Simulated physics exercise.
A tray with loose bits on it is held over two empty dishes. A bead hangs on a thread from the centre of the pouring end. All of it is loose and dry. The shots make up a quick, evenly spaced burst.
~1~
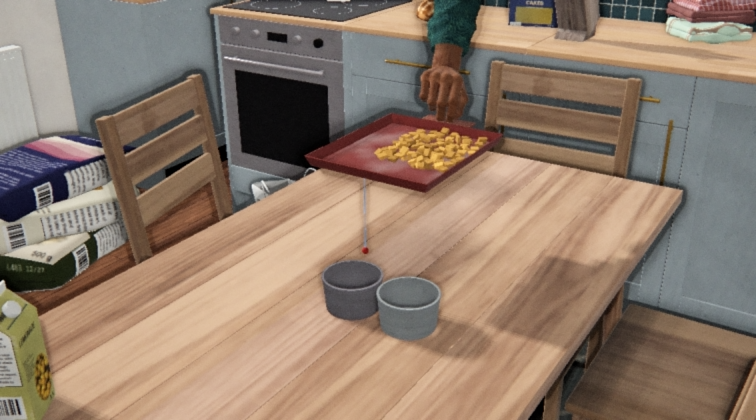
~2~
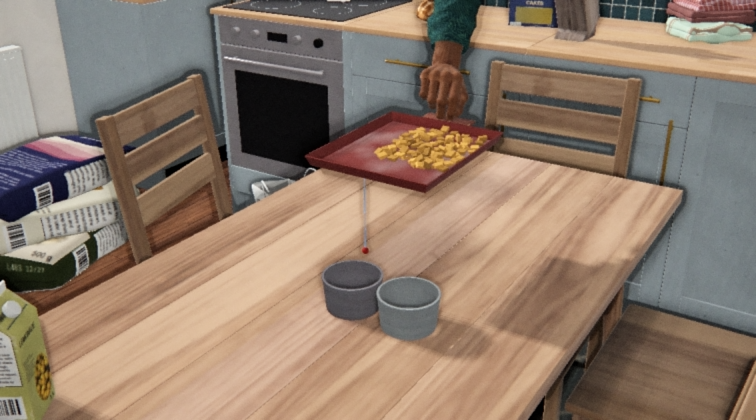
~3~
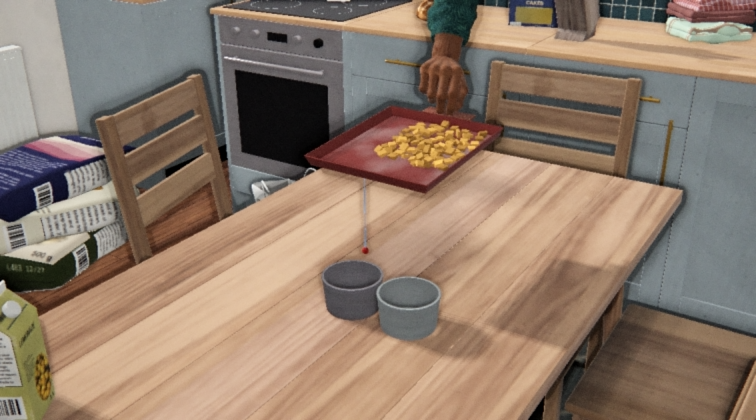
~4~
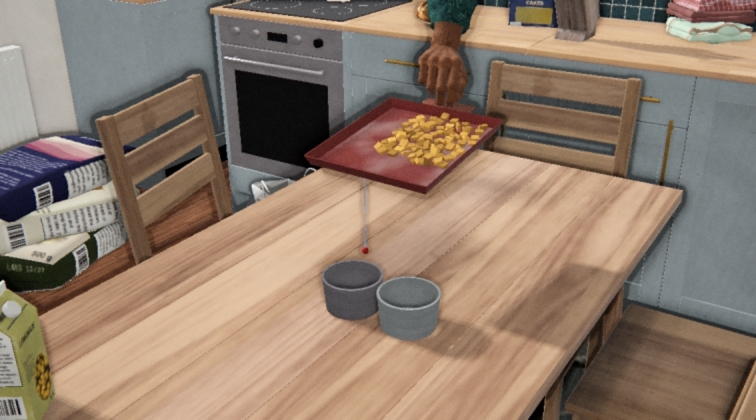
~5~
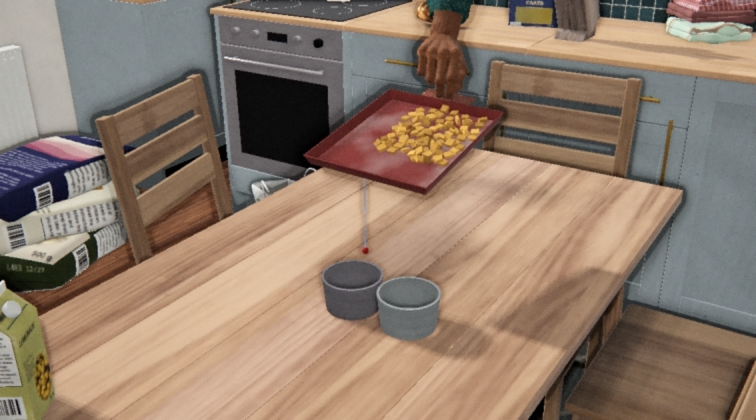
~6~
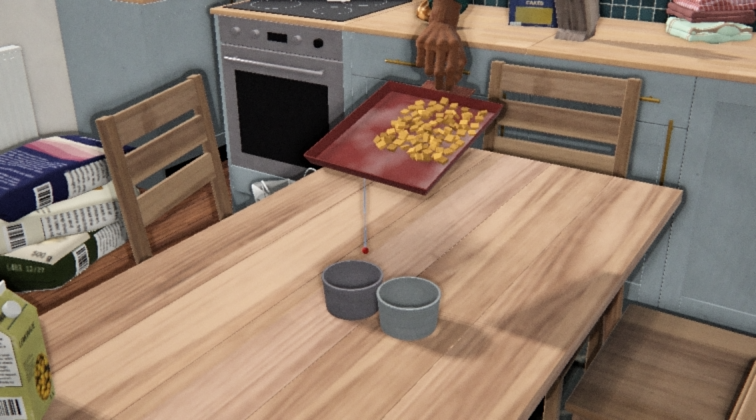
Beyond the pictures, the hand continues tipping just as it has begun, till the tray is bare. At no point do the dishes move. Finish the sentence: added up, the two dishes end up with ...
... over half of it.
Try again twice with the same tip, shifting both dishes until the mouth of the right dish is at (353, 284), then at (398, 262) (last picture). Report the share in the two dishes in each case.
First 30 per cent, second 0 per cent.
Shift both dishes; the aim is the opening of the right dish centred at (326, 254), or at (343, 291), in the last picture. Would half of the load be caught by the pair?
Well, it comes to a lesser portion at first and a lesser portion after that.
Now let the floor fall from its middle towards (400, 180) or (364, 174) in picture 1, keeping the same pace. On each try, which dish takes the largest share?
1: The dish to the right. 2: The dish to the left.
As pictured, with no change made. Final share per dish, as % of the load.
Left 30 per cent, right 40 per cent.
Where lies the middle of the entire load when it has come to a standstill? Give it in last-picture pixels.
Once nothing moves, the middle sits near (387, 313).
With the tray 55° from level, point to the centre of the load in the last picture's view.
In the last view the centre sits at roughly (398, 174).
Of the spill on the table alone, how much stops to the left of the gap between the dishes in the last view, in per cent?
I make it about 40 percent or so.
Soon after the last picture, tray tipped steeply; nearly all on the tray; a stray few in the air.
A little later, tray tipped right over; about two thirds on the tray; about a quarter in the right dish; a small part in the left dish; a small part outside both.
Later still, tray tipped past a quarter turn; about a third in the right dish; about a third in the left dish; about a quarter outside both.
At rest, tray tipped past a quarter turn; about a third in the right dish; about a third in the left dish; about a quarter outside both.
